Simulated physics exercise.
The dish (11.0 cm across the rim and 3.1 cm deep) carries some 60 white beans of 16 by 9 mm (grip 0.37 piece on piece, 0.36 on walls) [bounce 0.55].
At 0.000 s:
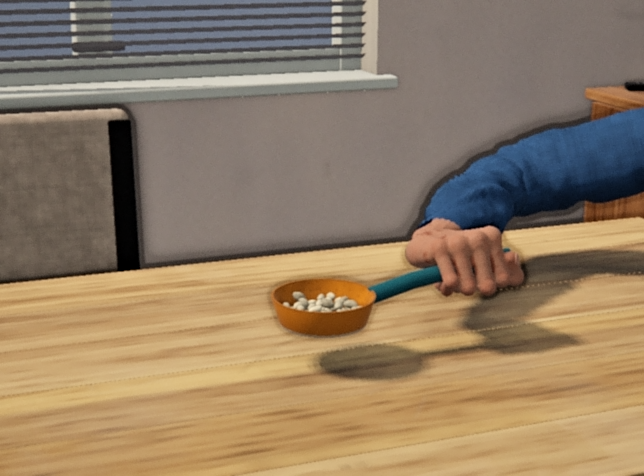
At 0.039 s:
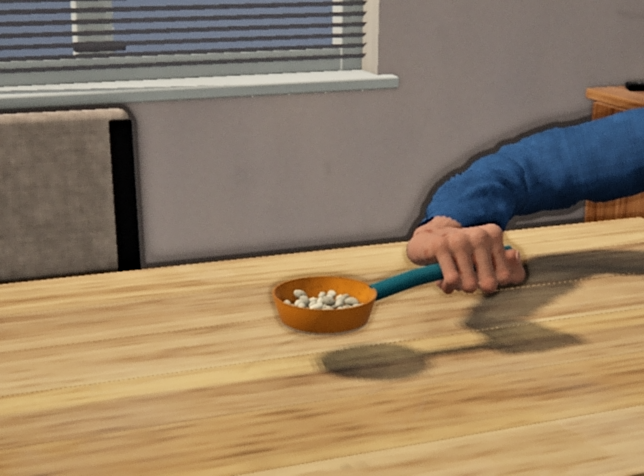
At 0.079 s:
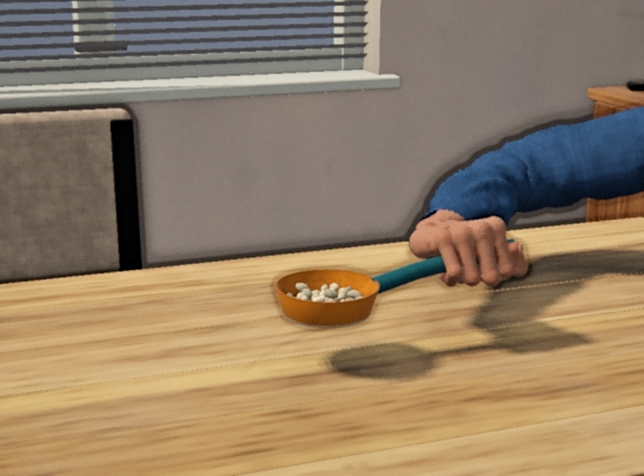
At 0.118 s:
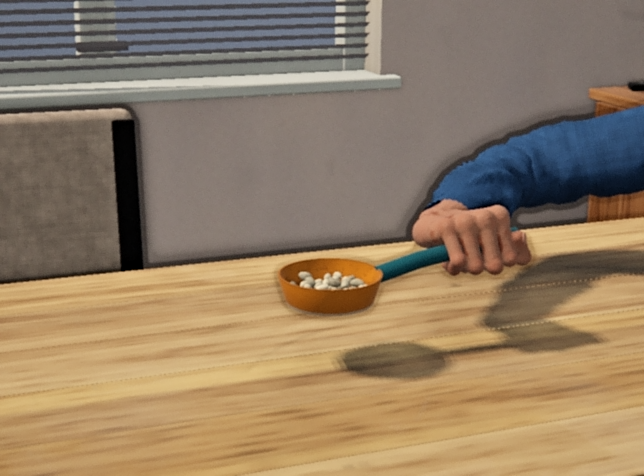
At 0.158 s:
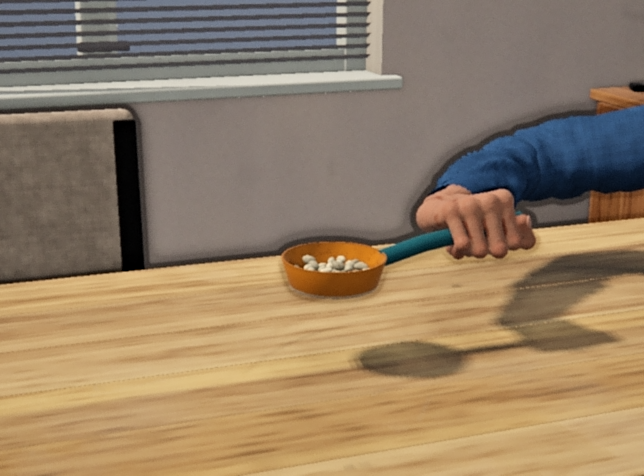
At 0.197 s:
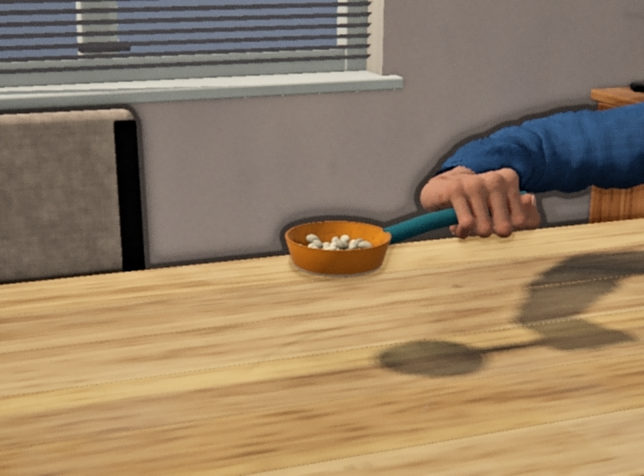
At first, a hand in a blue sleeve holds a small orange dish of white beans by its teal handle, low over a wooden table, barely moving. Then the hand raises the dish, keeping it level as it drifts slightly right, while its shadow slides right across the tabletop.
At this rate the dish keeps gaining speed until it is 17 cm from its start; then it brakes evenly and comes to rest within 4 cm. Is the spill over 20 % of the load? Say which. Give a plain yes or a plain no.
A plain no.
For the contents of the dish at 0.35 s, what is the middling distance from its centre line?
Distance: Roughly 3.0 cm.
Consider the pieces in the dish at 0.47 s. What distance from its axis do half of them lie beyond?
Estimate: Near 3.0 centimetres.
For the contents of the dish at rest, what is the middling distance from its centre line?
Around 3.0 cm.
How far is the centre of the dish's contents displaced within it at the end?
Roughly 1.0 centimetres.
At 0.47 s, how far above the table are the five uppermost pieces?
About 29 cm.
Then, at 0.35 s, dish 100 %; middle of the pieces not yet landed near (359, 127).
After 0.47 s, dish 100 %; middle of the pieces not yet landed near (374, 102).
After 0.59 s, dish 95 %; middle of the pieces not yet landed near (372, 119).
After 0.70 s, dish 95 %; middle of the pieces not yet landed near (371, 125).
At rest (0.9 s), dish 95 %.
